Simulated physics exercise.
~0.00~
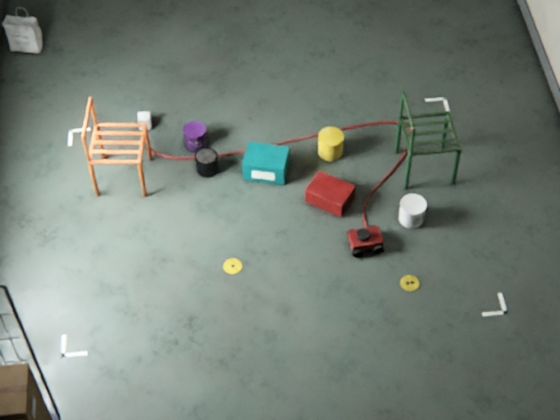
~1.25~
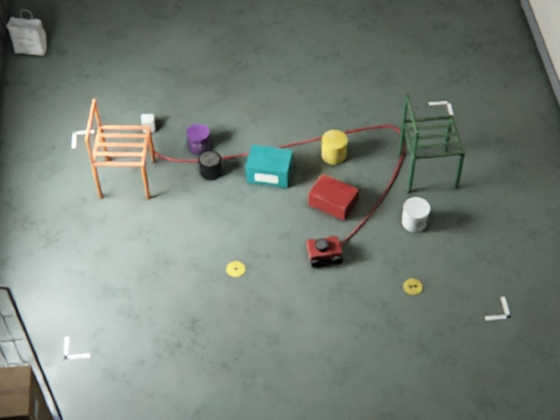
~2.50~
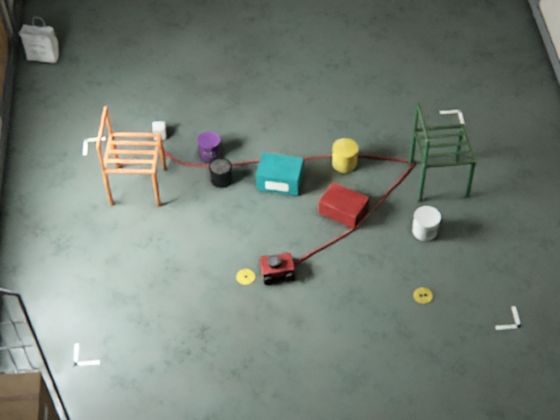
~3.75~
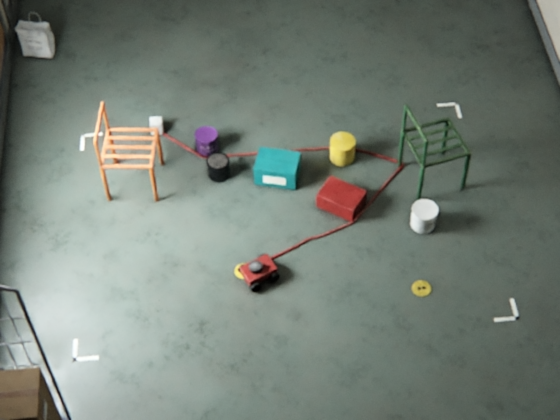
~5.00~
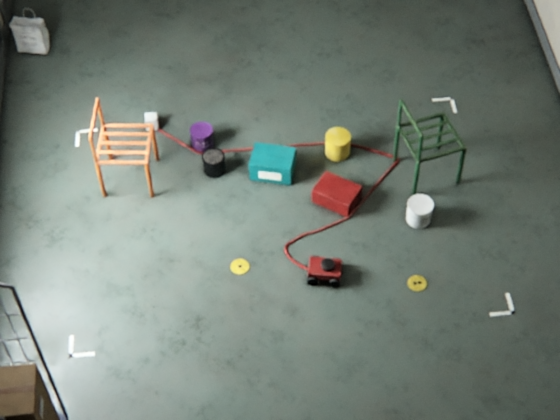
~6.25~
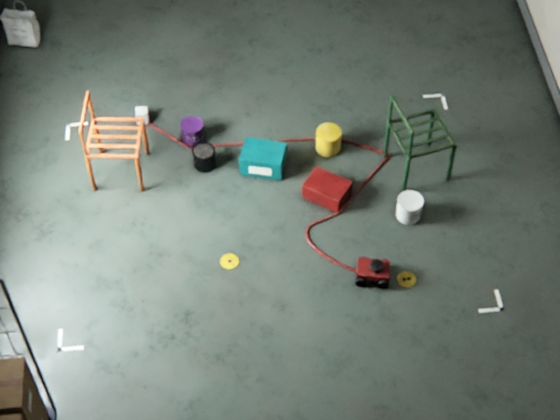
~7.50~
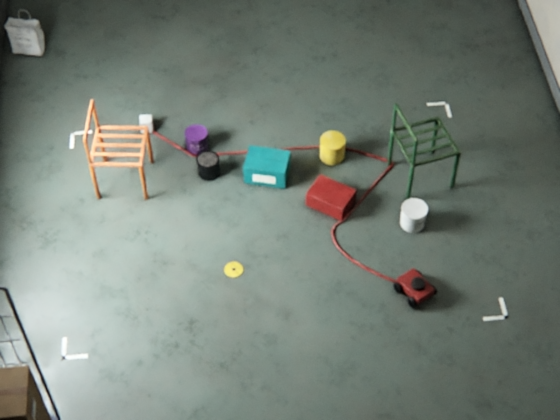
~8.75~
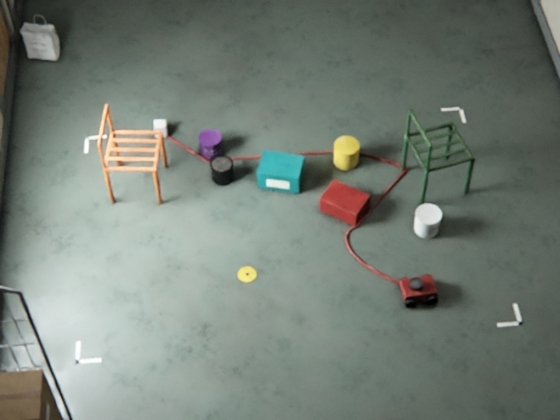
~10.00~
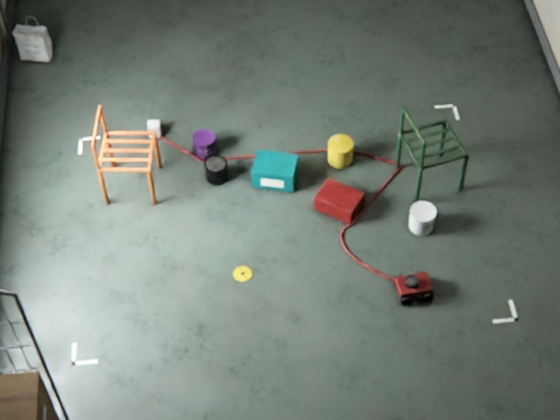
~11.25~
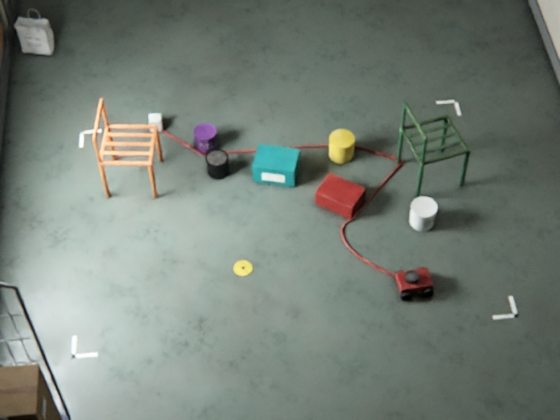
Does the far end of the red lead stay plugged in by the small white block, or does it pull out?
It stays plugged in. The lead still reaches the small white block behind the orange chair when the cart has stopped.
